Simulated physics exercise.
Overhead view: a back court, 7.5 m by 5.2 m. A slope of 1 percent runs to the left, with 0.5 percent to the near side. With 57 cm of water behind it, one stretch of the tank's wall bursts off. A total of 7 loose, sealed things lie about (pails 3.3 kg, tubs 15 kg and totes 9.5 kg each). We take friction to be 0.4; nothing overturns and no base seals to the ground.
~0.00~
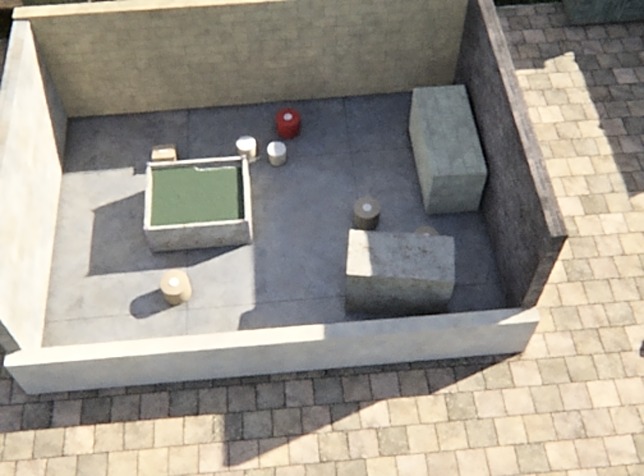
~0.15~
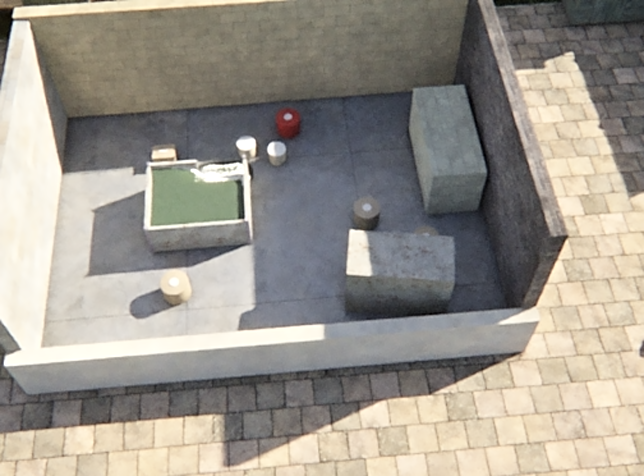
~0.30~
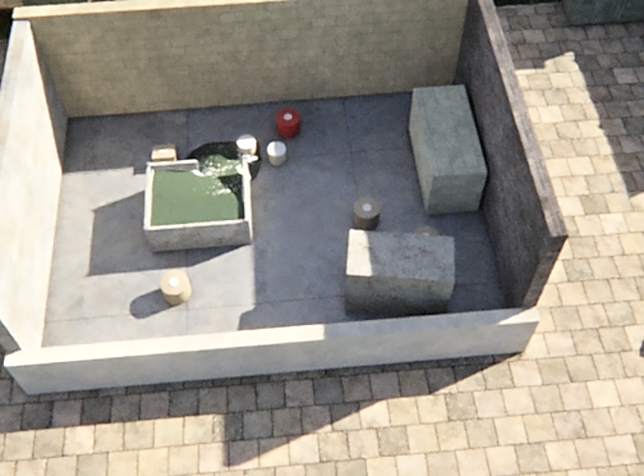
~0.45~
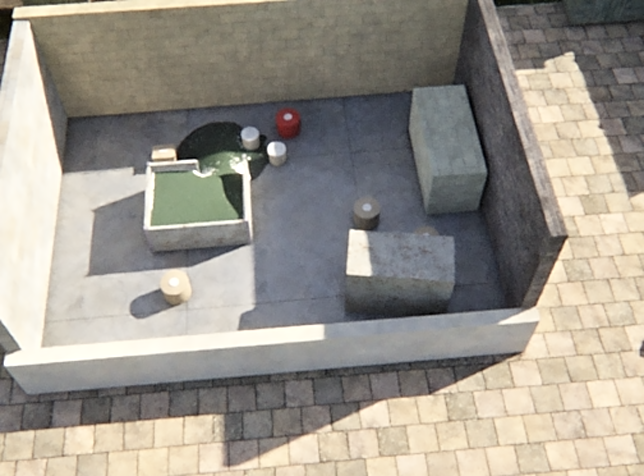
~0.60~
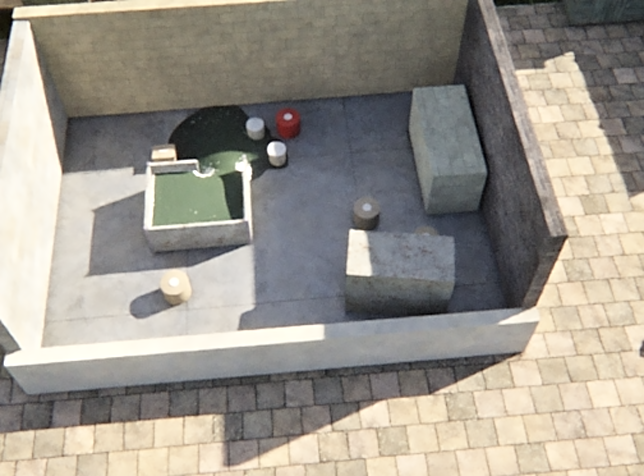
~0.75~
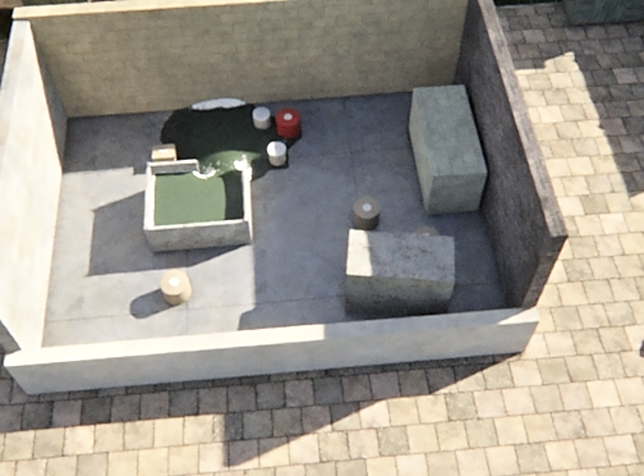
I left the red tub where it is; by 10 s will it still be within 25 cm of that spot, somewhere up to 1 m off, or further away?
Outcome: A long move.
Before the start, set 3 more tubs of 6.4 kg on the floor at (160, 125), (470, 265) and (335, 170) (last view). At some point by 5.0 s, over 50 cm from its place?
Respectively: Greater, smaller, smaller.
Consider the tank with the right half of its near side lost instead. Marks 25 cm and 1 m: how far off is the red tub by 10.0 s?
In that scenario the red tub would have stayed in place.
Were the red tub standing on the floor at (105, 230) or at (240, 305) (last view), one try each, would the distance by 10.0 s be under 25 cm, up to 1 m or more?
Try one: It hardly moves. Try two: It hardly moves.
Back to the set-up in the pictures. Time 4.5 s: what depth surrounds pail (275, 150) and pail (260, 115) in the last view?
I'd put it at 1 cm and 11 cm respectively.
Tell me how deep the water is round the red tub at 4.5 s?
Depth: About 5 cm.
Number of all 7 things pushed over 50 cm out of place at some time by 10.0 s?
Count: 3.
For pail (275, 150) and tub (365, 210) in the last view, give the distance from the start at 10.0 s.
Lab note - net shifts in order: 50 cm; 0 cm.
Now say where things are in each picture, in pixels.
The red tub at (288, 117) rests on the ground; 2.0 m2 under water; 0 of 7 have shifted, in the first picture.
The red tub at (288, 117) rests on the ground; water covers 2.5 m2; 0 of 7 have shifted, in the second picture.
The red tub at (288, 117), on the bottom; 3.0 m2 under water; 0 of 7 have shifted, in the third picture.
The red tub at (288, 117) rests on the ground; water covers 3.7 m2; 1 of 7 have shifted, in the fourth picture.
The red tub at (288, 117), on the bottom; water covers 4.7 m2; 1 of 7 have shifted, in the fifth picture.
The red tub at (288, 117) rests on the ground; 5.3 m2 under water; 1 of 7 have shifted, in the sixth picture.
After 2.0 s the red tub is near (325, 109), 0.7 m from its start, aground; 0 afloat.
After 4.5 s the red tub is near (372, 117), 1.5 m from its start, aground; 1 afloat.
After 7.0 s the red tub is near (372, 117), 1.5 m from its start, aground; 1 afloat.
After 10.0 s the red tub is near (372, 117), 1.5 m from its start, aground; 0 afloat.
